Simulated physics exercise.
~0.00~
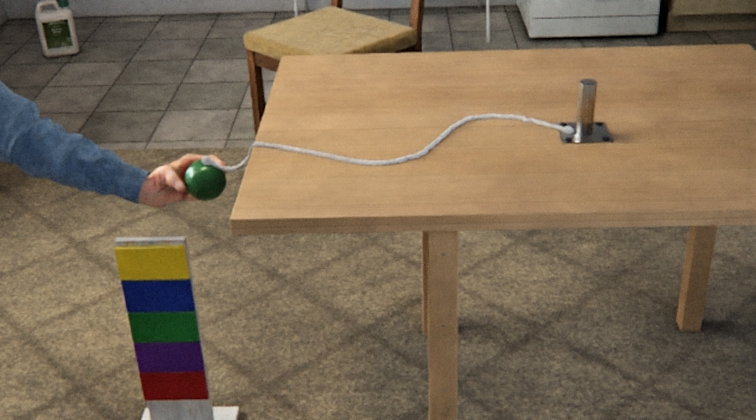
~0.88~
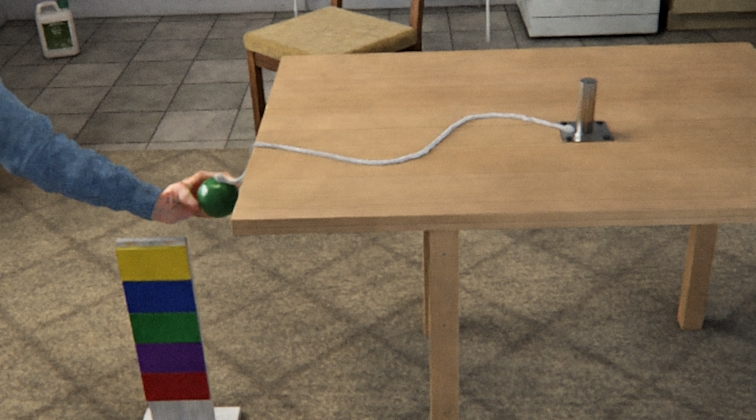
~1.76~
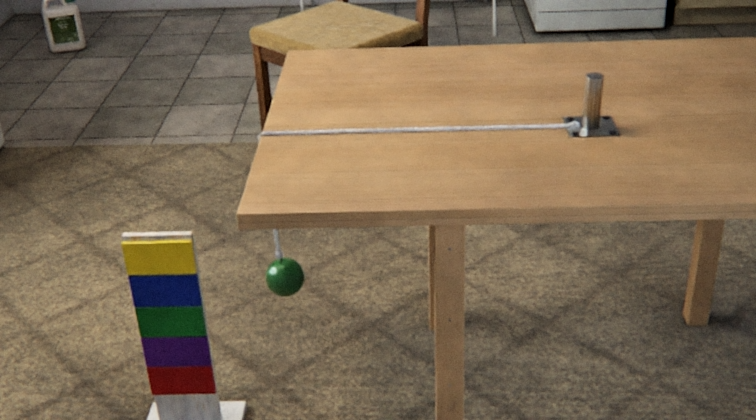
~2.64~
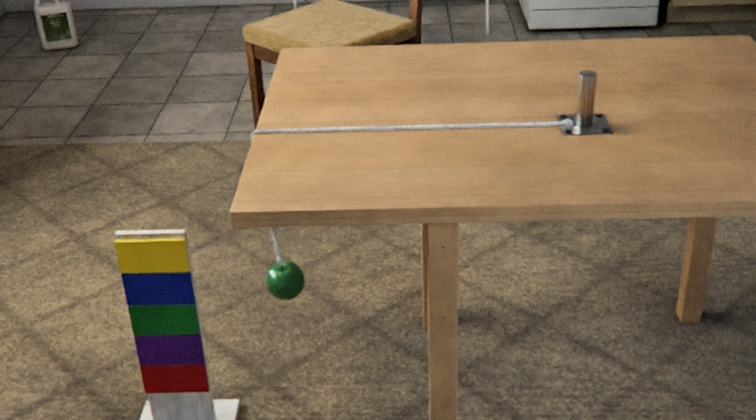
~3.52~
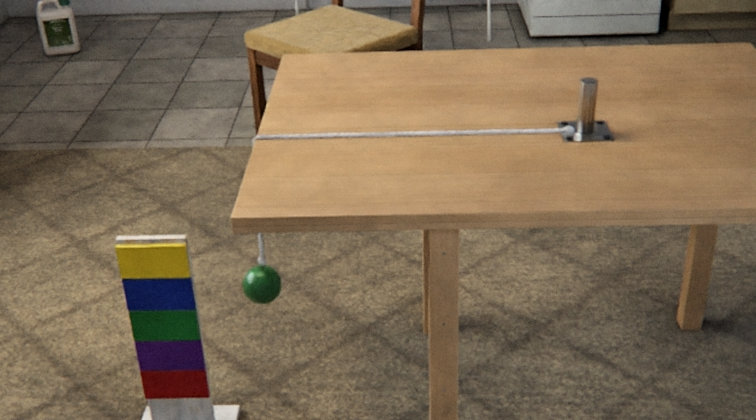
A green ball on a white cord was held by a hand just off the left end of a wooden table, then let go, and it dropped until the cord pulled straight, swaying slightly and ending up hanging level with the blue band.
